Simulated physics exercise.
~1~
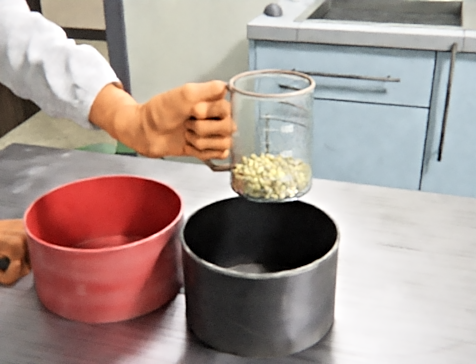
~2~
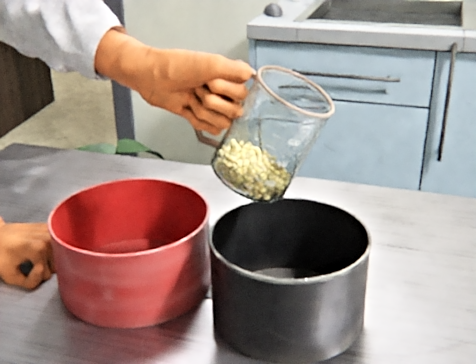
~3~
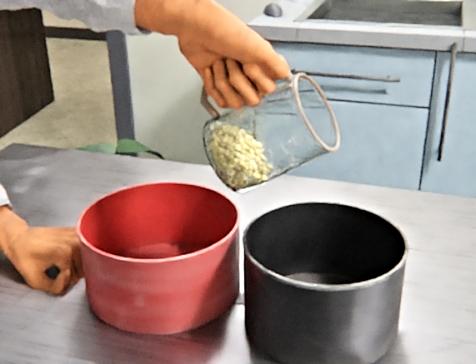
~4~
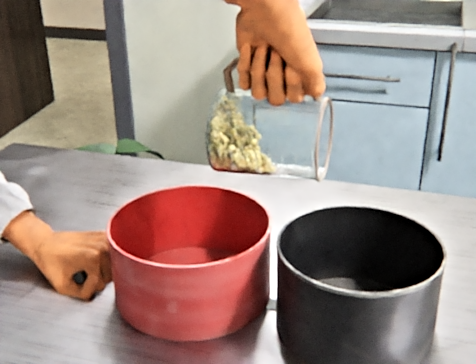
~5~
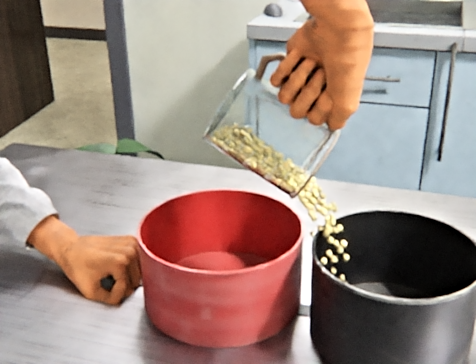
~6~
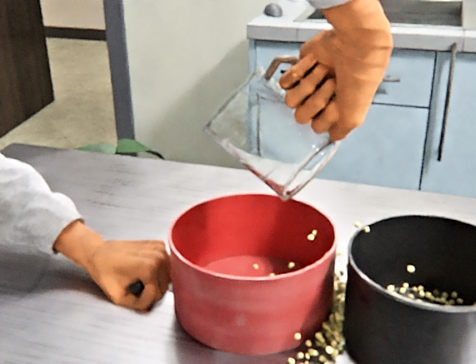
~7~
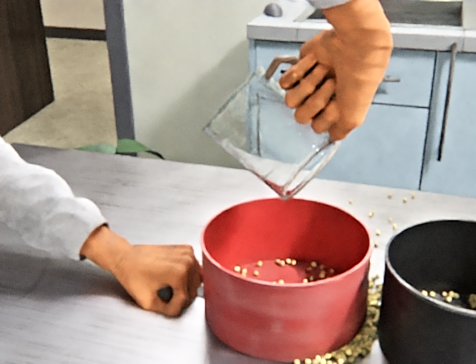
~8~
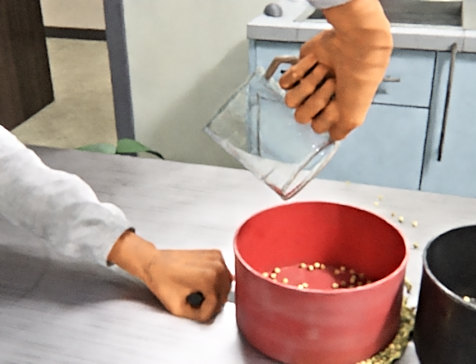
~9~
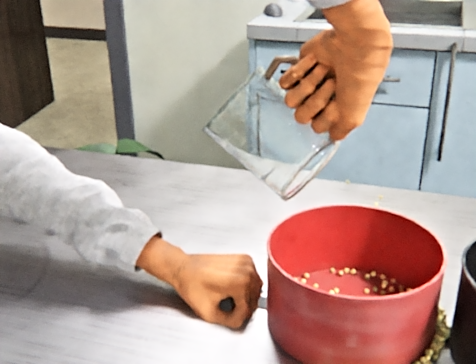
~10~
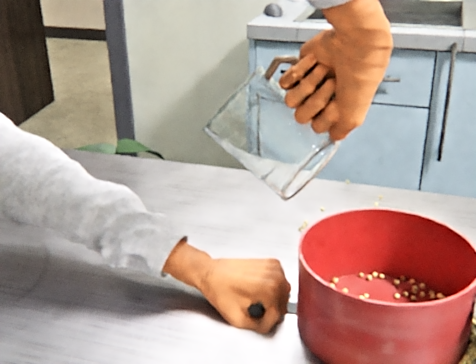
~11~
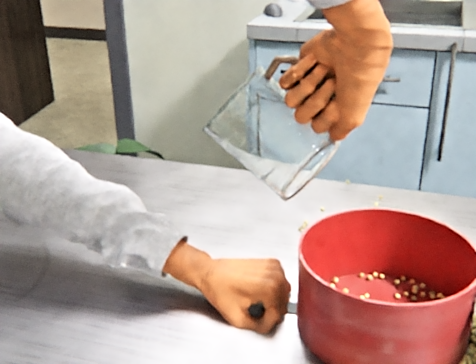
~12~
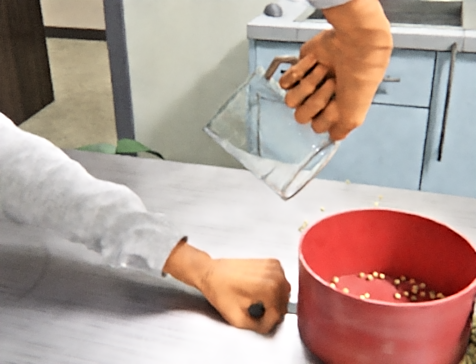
Pale beans spilled from a glass jug as one hand tipped it over and another slid a red pot and a black pot rightward, landing in both pots and on the table, before the red pot stopped beneath the empty, still-tilted jug's right side.
